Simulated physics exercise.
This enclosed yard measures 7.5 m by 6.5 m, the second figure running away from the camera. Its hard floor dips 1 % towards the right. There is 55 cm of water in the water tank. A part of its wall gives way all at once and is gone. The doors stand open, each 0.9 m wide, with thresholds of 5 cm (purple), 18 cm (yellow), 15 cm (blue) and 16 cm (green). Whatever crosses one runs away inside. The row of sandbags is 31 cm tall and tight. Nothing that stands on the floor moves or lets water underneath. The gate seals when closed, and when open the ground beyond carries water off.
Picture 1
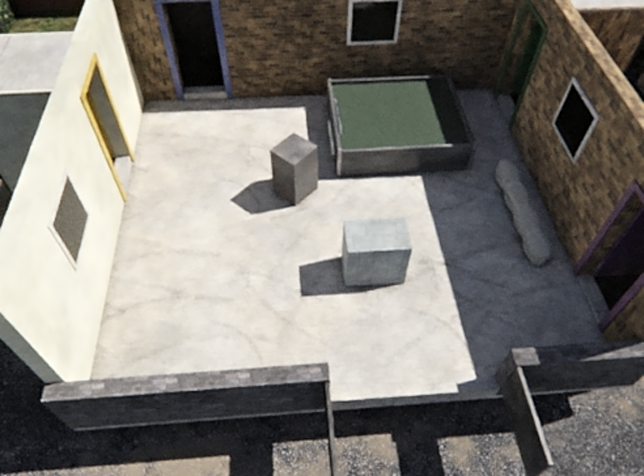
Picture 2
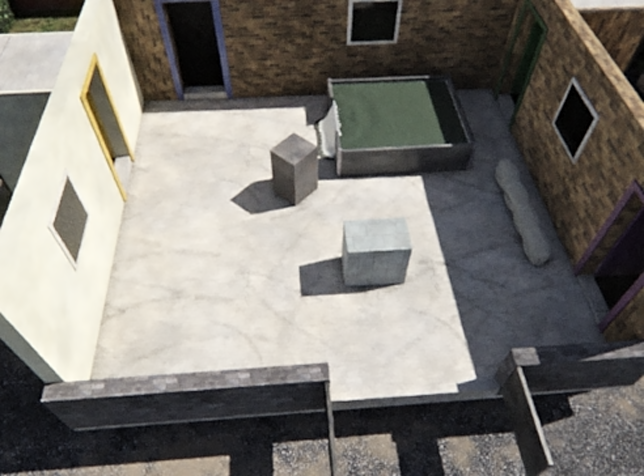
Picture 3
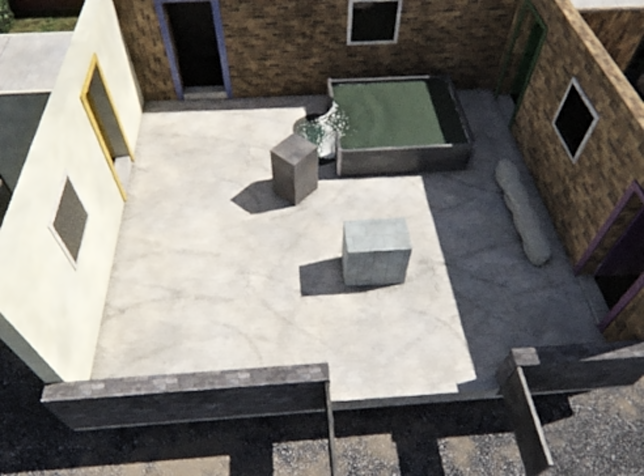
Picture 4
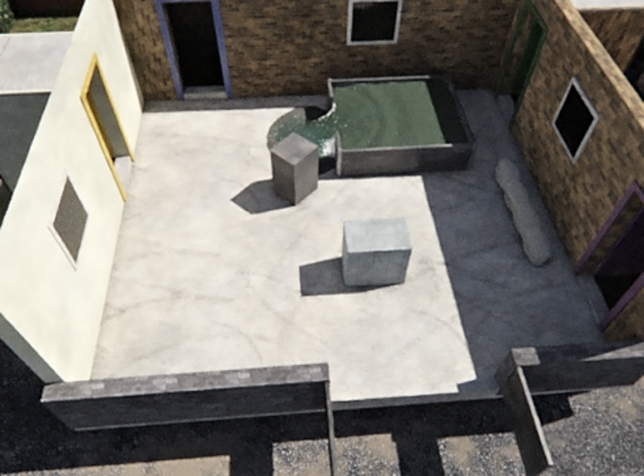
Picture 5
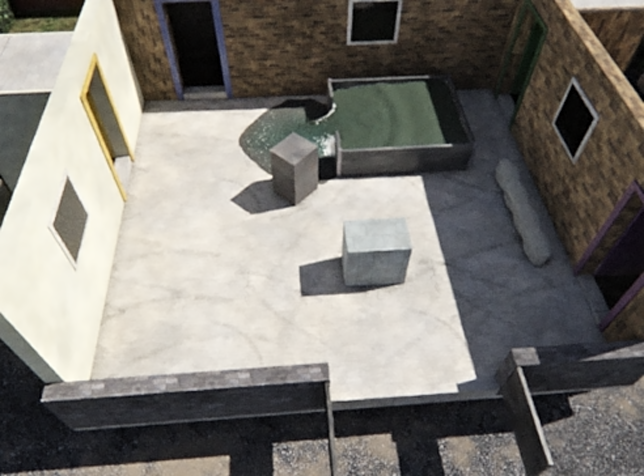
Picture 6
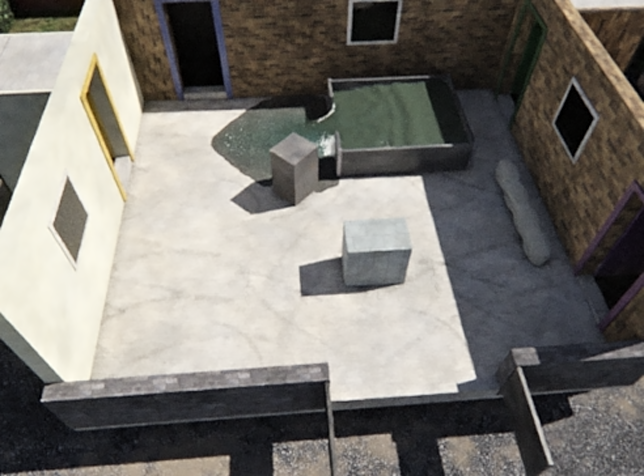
A walled yard with a pale, veined hard floor is seen from above, with brick walls at the back and right and a cream wall on the left. A low grey tank of green water sits at the back, near two grey blocks and a lumpy pale shape on the right. The tank's left side gives way, and water pours out, spreading leftward behind the nearer-to-tank block while the camera stays still.
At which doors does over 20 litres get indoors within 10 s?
Door by door: At the purple door it keeps below the limit; at the yellow door it keeps below the limit; at the blue door it does not reach the limit; at the green door it stays under the limit.
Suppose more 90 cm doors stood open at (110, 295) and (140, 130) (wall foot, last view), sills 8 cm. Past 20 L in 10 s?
In turn: Not over, over.
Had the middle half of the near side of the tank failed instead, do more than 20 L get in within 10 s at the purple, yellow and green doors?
Against that limit: Purple above, yellow under, green not over.
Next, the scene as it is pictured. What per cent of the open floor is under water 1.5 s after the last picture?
Some 30 per cent of it.
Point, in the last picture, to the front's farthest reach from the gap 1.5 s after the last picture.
Around (117, 243).
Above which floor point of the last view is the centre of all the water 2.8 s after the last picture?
Around (297, 148).
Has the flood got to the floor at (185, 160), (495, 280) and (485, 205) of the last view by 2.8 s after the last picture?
In turn: Wet, dry, still dry.
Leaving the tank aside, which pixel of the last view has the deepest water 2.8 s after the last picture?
At about (187, 111).
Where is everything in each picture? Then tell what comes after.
The water tank at (398, 114) is whole and still, 55 cm deep, in the first picture.
The front is at (324, 120), 0.6 m from the gap at (335, 130); 0.3 m2 of floor is under water; 55 cm left at the back of the water tank, in the second picture.
Water pours out at (335, 132) and has run 0.8 m, to a hidden place; typically 10 cm deep outside, 55 cm at the water tank's back, in the third picture.
Water pours out at (335, 133) and has run 1.3 m, to (272, 132); typically 7 cm deep outside, 55 cm at the water tank's back, in the fourth picture.
The front is at (245, 137), 1.8 m from the gap at (335, 132); 2.8 m2 of floor is under water; 55 cm left at the back of the water tank, in the fifth picture.
The front is at (217, 138), 2.3 m from the gap at (335, 132); 4.0 m2 of floor is under water; 55 cm left at the back of the water tank, in the sixth picture.
Then, 0.7 s after the last picture water covers 25 % of the floor and is deepest (32 cm) near (330, 140); purple door not reached, yellow door not reached, blue door 7 cm at the sill, 0 L in, green door not reached.
Then, 1.5 s after the last picture water covers 30 % of the floor and is deepest (32 cm) near (152, 112); purple door not reached, yellow door 17 cm at the sill, 0 L in, blue door 12 cm at the sill, 0 L in, green door not reached.
Then, 2.8 s after the last picture water covers 35 % of the floor and is deepest (24 cm) near (187, 111); purple door not reached, yellow door 18 cm at the sill, 0 L in, blue door 14 cm at the sill, 0 L in, green door not reached.
Then, 5.3 s after the last picture water covers 55 % of the floor and is deepest (14 cm) near (330, 140); purple door not reached, yellow door 9 cm at the sill, 1 L in, blue door 12 cm at the sill, 4 L in, green door not reached.
Then, 9.3 s after the last picture water covers 80 % of the floor and is deepest (10 cm) near (604, 352); purple door 8 cm at the sill, 2 L in, yellow door 7 cm at the sill, 1 L in, blue door 8 cm at the sill, 4 L in, green door 4 cm at the sill, 0 L in.
